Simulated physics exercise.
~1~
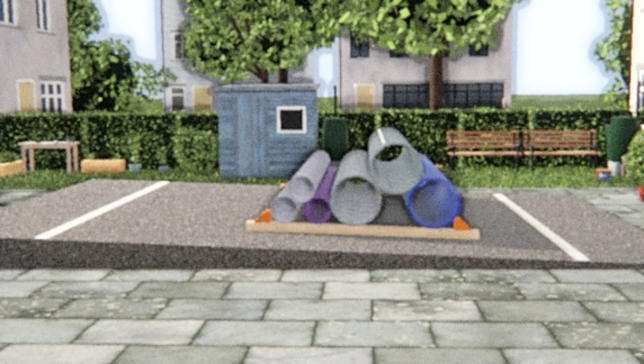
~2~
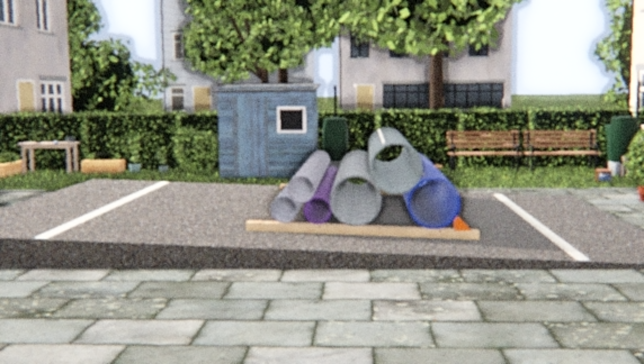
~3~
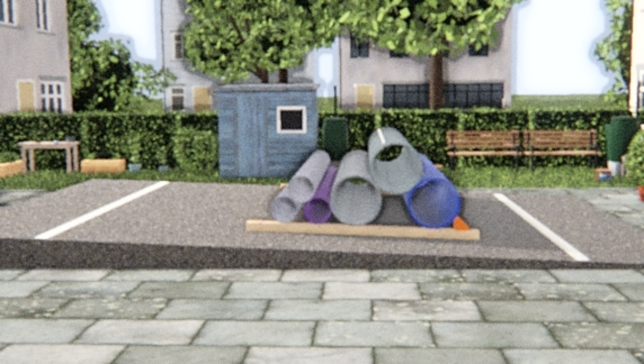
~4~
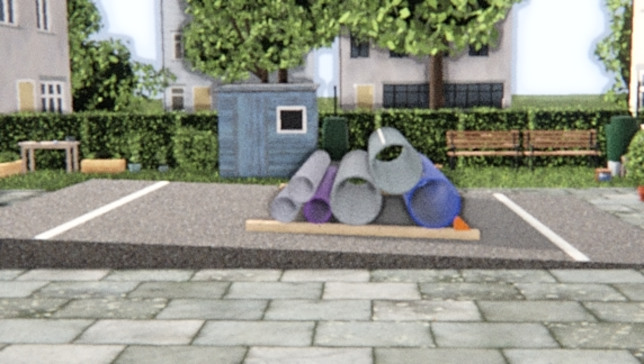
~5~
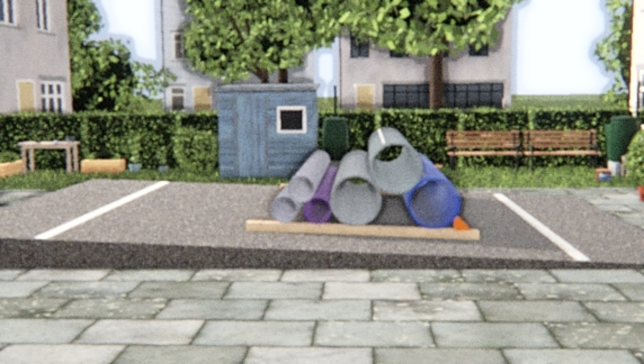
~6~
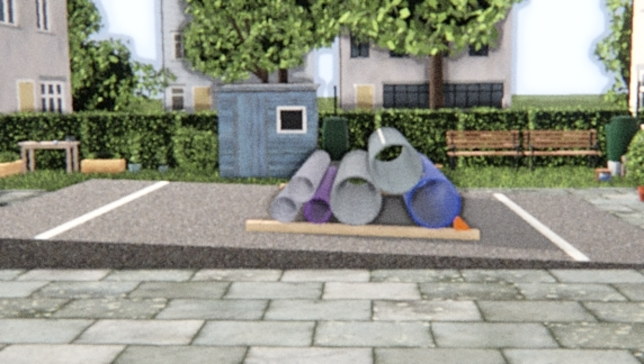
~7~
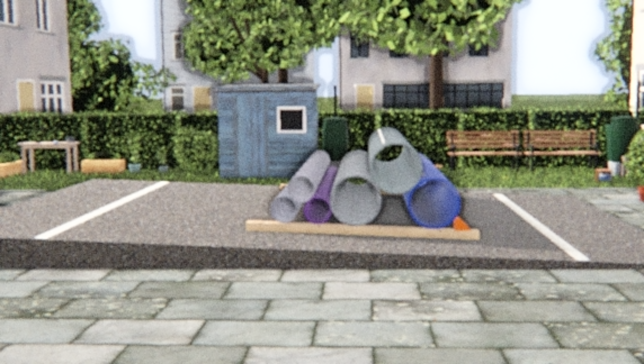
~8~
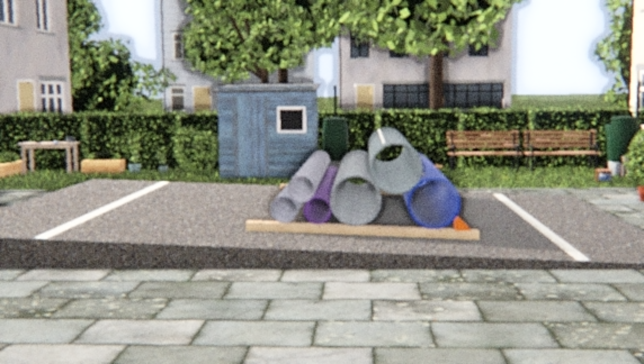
A stack of hollow pipes rests on pale wooden bearers in the middle of a gravel pad, seen from the front across grey paving stones. Most of the pipes are grey, with a purple one low on the left and a blue one low on the right, and a small orange chock sits at each side. White lines mark the pad to left and right, with a blue shed, hedge, trees and benches behind. The left chock suddenly disappears, while the right one remains. Nothing rolls, and the whole stack, blue and purple pipes included, stays still on the bearers.
